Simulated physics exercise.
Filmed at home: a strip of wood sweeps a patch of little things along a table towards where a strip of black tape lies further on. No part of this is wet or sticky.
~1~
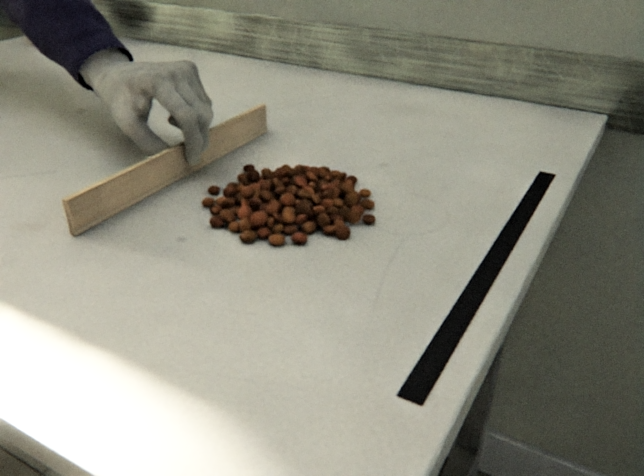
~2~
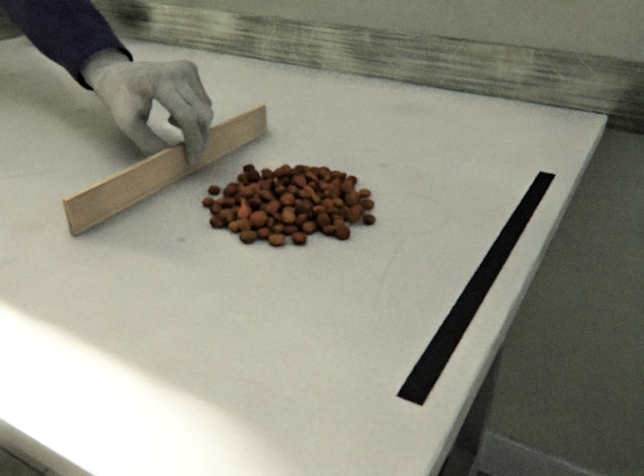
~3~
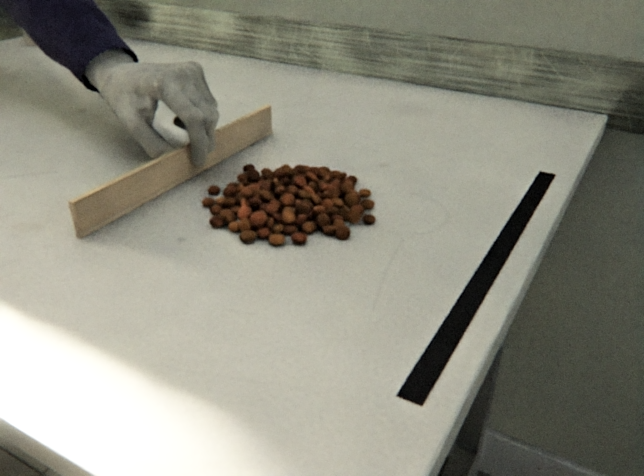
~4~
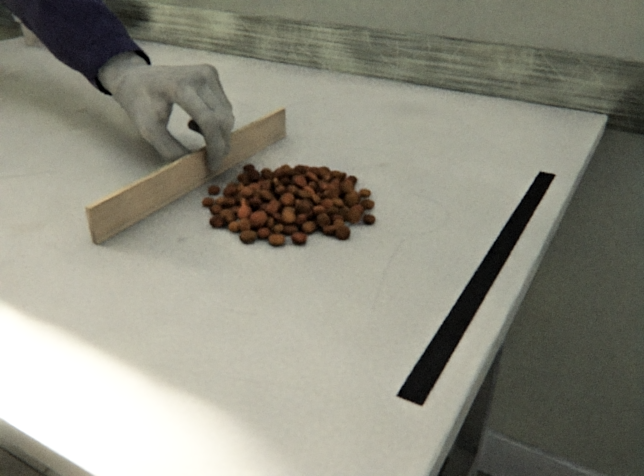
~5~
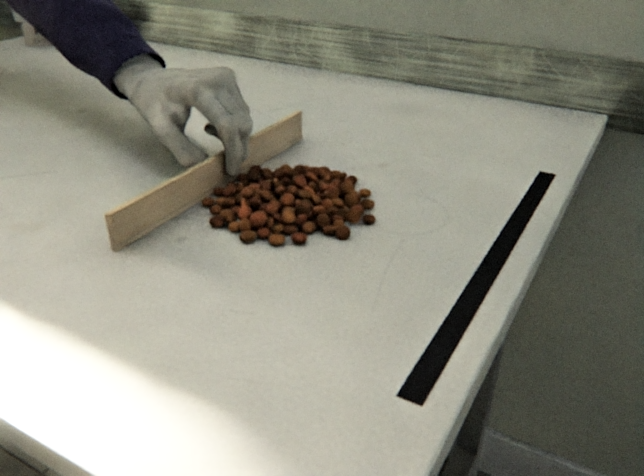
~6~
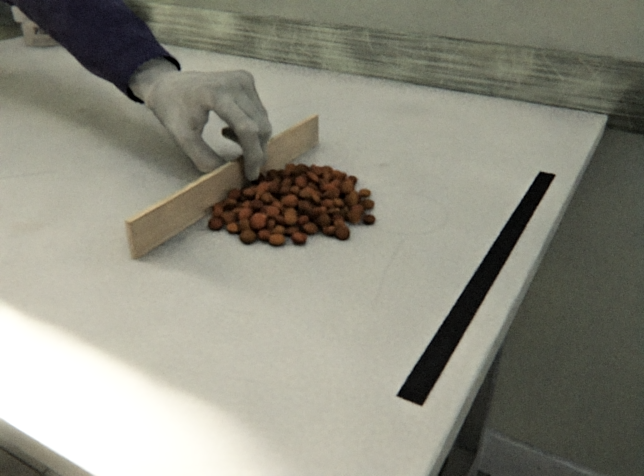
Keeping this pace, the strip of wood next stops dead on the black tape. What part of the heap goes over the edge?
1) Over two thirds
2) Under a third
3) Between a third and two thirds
1.
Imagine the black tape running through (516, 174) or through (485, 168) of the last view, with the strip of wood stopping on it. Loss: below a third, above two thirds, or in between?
One to two thirds, then less than a third.
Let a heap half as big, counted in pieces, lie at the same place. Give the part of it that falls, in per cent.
80 per cent or so.
Soon, strip of wood still moving, near (365, 189); heap all on the table, its front near (477, 246).
A while on, strip of wood stopped at the black tape; heap most over the edge.
Finally, strip of wood stopped at the black tape; heap most over the edge.
